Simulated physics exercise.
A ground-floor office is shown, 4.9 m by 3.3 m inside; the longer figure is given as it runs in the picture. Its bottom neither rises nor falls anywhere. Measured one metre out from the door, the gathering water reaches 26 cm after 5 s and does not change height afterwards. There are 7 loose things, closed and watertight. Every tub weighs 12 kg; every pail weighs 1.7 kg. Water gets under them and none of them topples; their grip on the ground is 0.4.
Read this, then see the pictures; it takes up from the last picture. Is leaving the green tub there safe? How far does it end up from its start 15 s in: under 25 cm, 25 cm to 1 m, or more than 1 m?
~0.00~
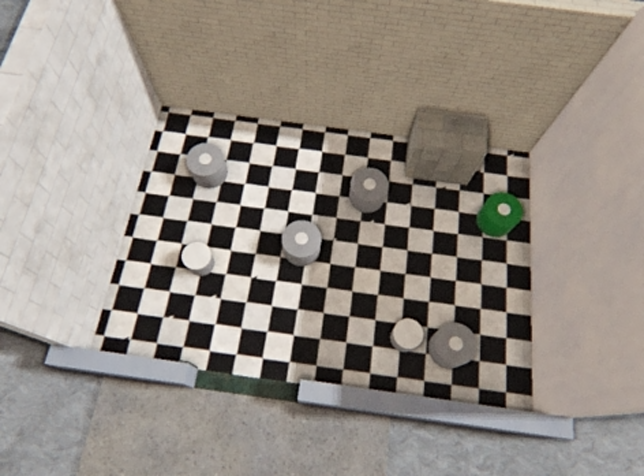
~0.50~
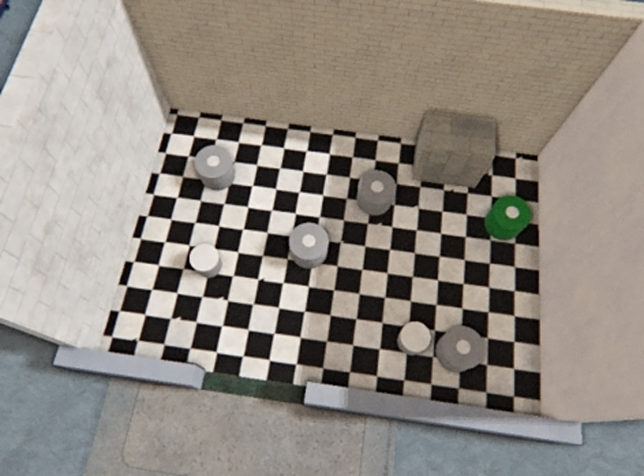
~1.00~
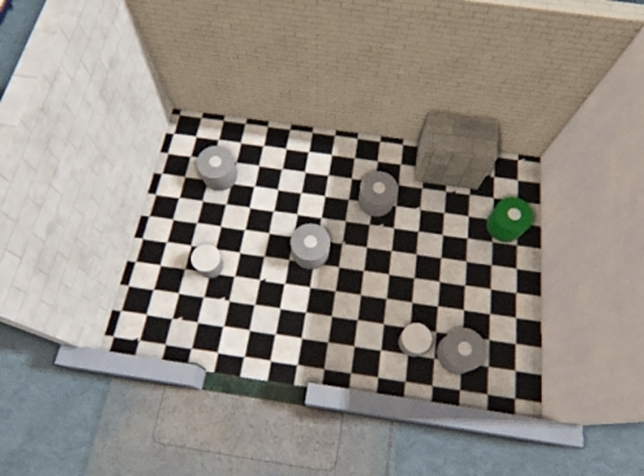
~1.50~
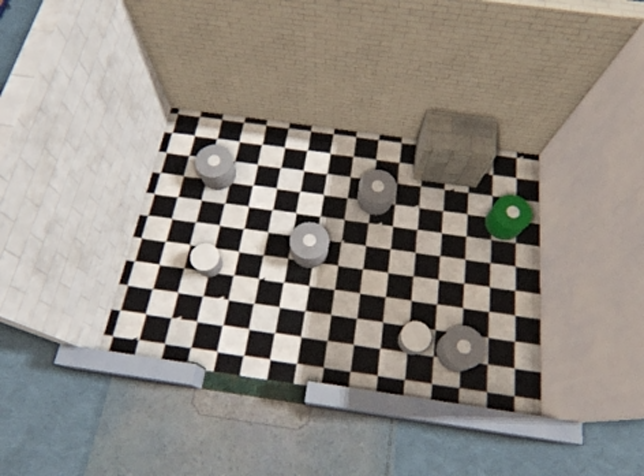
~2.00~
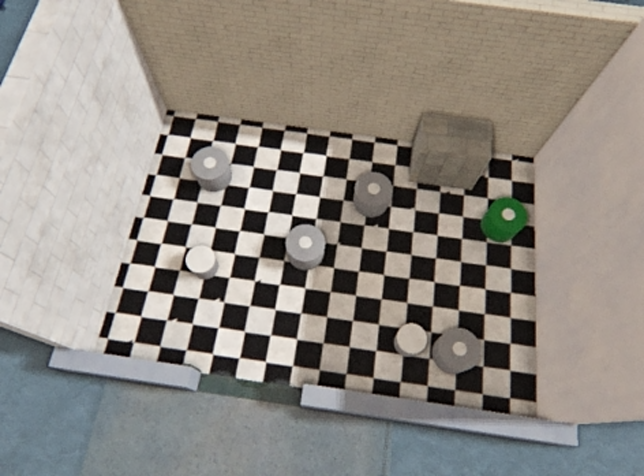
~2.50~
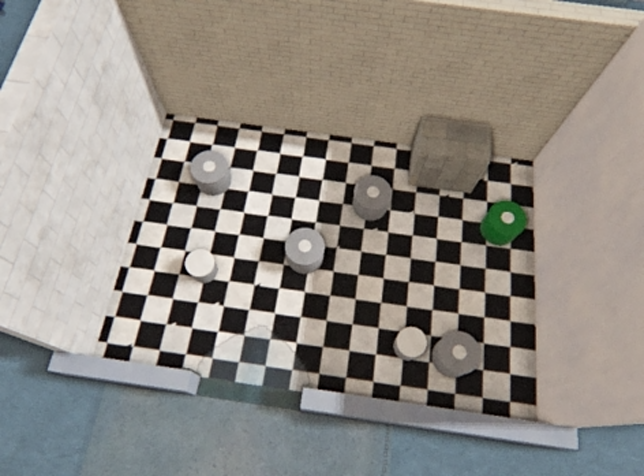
It gets shunted far.
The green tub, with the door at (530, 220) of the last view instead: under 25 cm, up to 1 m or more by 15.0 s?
In that case the green tub goes a long way.
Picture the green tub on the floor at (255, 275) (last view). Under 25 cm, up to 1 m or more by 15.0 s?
Short answer, it is taken a long way.
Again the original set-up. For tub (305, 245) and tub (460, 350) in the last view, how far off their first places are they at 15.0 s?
Net displacement, in order: 200 cm; 140 cm.
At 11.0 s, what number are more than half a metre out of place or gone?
Result: 4.
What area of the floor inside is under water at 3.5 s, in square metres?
About 2.5 m2.
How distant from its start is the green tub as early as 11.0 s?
About 200 cm out of place.
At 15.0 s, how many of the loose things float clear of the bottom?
At that point I count 7.
After 3.5 s the green tub is near (508, 218), 0.0 m from its start, aground; 0 afloat.
After 6.8 s the green tub is near (509, 218), 0.0 m from its start, aground; 3 afloat.
After 11.0 s the green tub is near (510, 383), 1.9 m from its start, afloat; 6 afloat.
After 15.0 s the green tub is near (307, 185), 2.4 m from its start, afloat; 7 afloat.
